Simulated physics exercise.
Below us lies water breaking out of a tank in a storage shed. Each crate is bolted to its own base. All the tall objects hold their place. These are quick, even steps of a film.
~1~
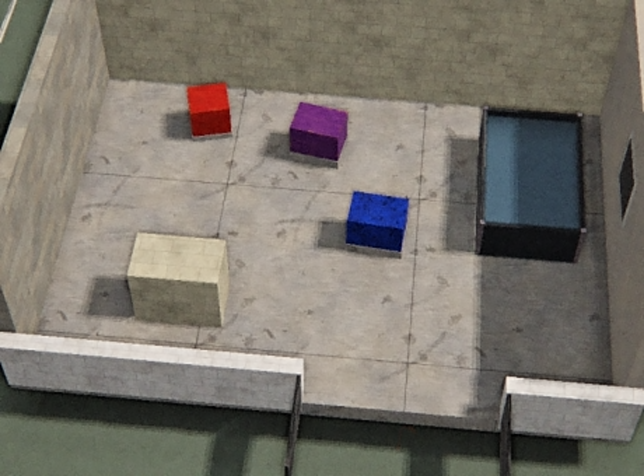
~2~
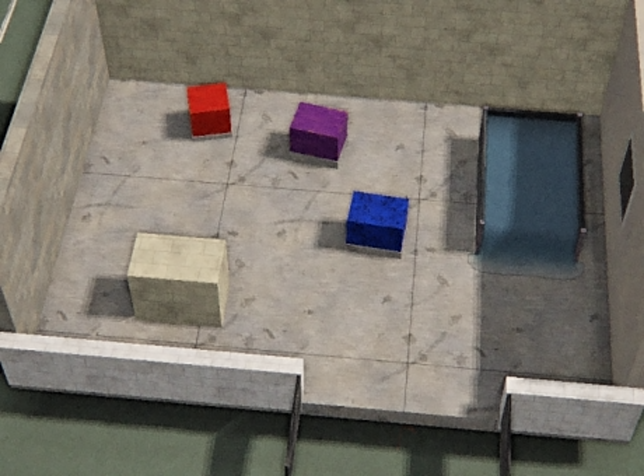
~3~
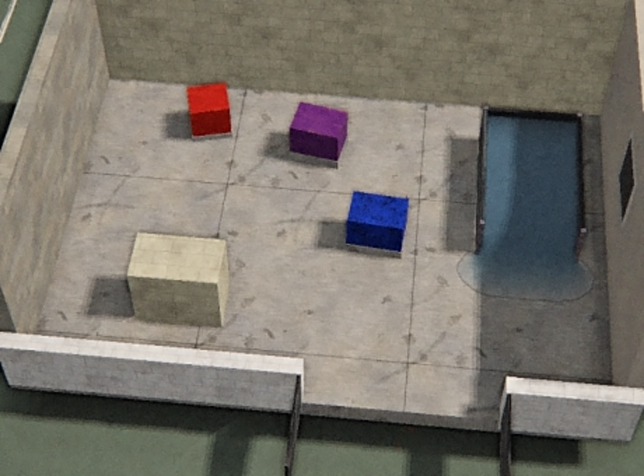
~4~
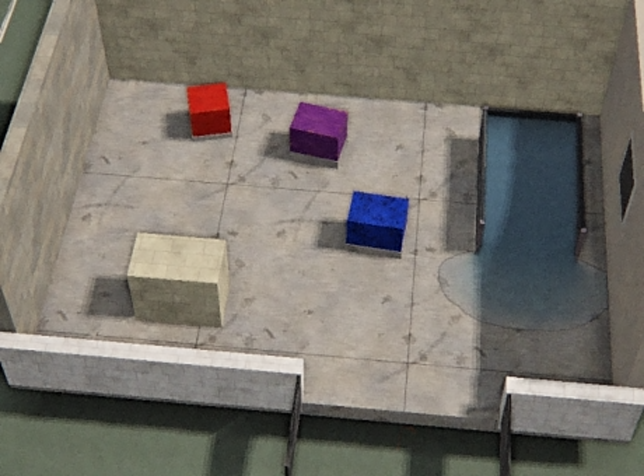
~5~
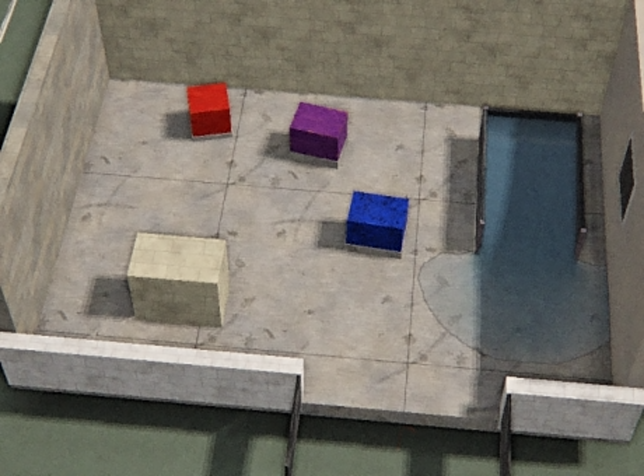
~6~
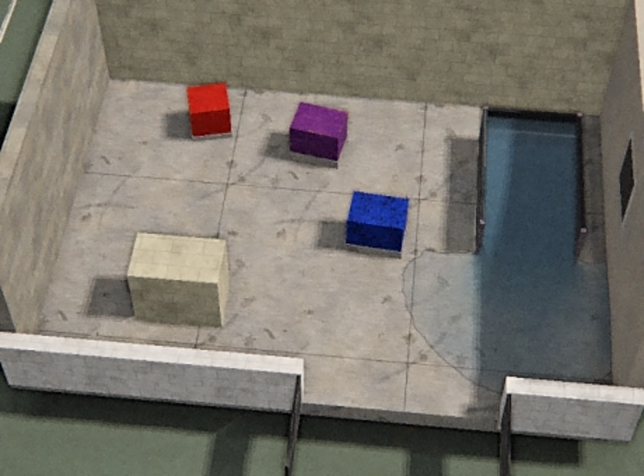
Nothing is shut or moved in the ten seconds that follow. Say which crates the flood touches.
In the end: The red crate keeps dry; the purple crate keeps dry; the blue crate keeps dry.
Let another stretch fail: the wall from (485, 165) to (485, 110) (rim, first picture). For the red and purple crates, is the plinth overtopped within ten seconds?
My reading: Red crate takes water; purple crate is topped.
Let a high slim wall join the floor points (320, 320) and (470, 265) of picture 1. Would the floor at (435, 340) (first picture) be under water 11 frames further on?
Verdict: Flooded.
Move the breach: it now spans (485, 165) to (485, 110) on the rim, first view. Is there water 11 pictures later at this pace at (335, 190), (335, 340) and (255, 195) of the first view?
As listed: Flooded, clear, flooded.
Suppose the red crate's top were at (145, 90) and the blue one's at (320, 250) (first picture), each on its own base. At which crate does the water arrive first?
It is the blue crate.
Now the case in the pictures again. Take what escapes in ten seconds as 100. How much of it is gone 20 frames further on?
About 60 per cent.
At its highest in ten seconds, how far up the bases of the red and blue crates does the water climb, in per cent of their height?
About 30 and 30 per cent.
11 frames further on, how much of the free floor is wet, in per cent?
About 25 per cent.
A moment on, water covers 20 % of the floor; the red crate not reached, the purple crate not reached, the blue crate water round its plinth.
Next, water covers 25 % of the floor; the red crate not reached, the purple crate not reached, the blue crate water round its plinth.
Then, water covers 25 % of the floor; the red crate not reached, the purple crate not reached, the blue crate water round its plinth.
Later, water covers 50 % of the floor; the red crate not reached, the purple crate not reached, the blue crate water round its plinth.
In the end, water covers 75 % of the floor; the red crate stayed above the water, the purple crate stayed above the water, the blue crate stayed above the water.
